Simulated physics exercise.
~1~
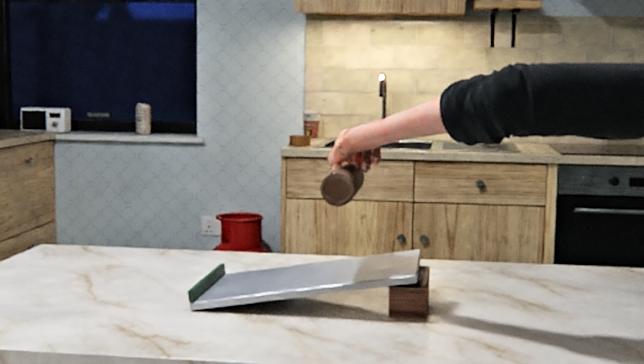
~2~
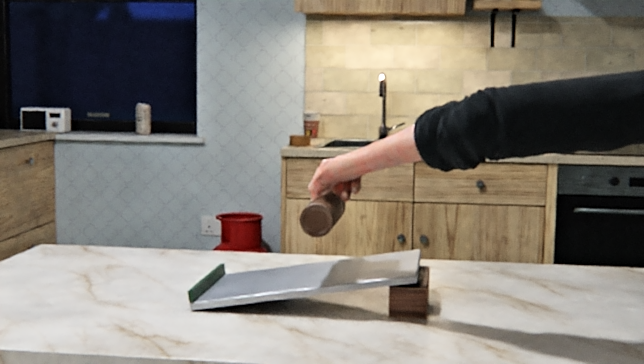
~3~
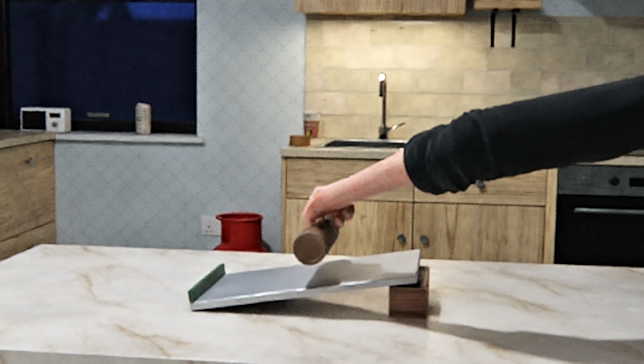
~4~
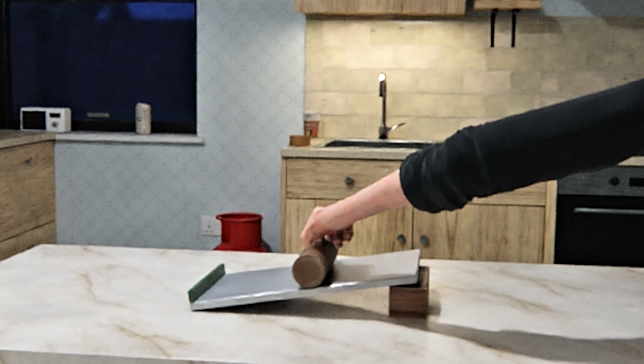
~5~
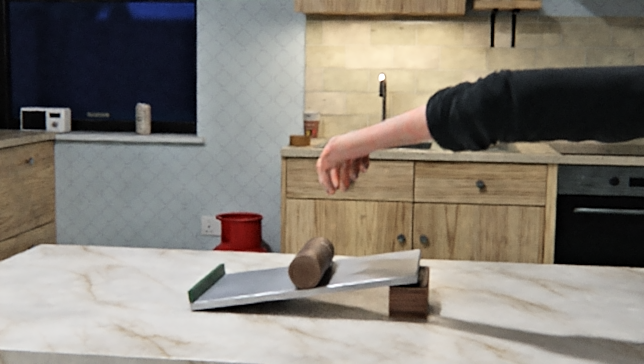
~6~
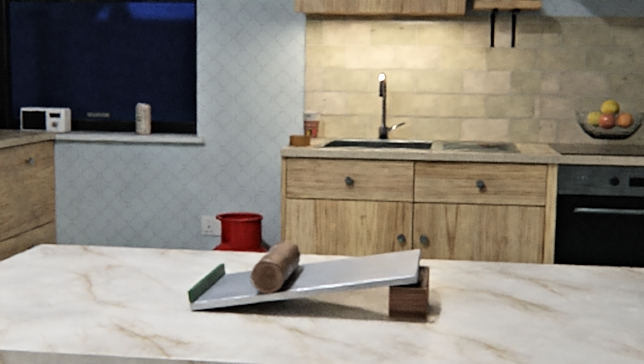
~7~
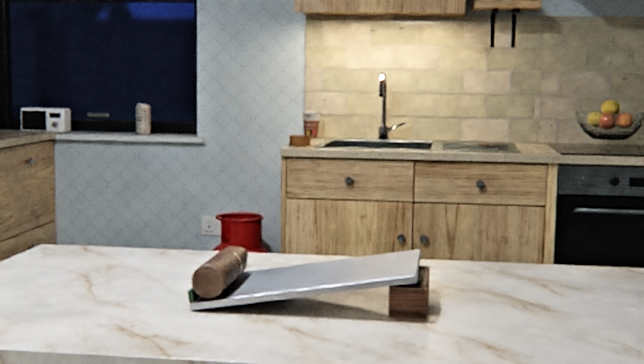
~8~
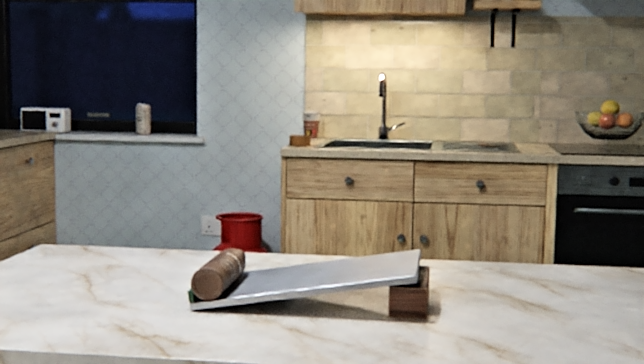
A brown bottle on its side was lowered by a hand onto a sloping board propped on a block, and once the hand let go and drew back, it rolled down to the left and stopped against the green strip at the low end.
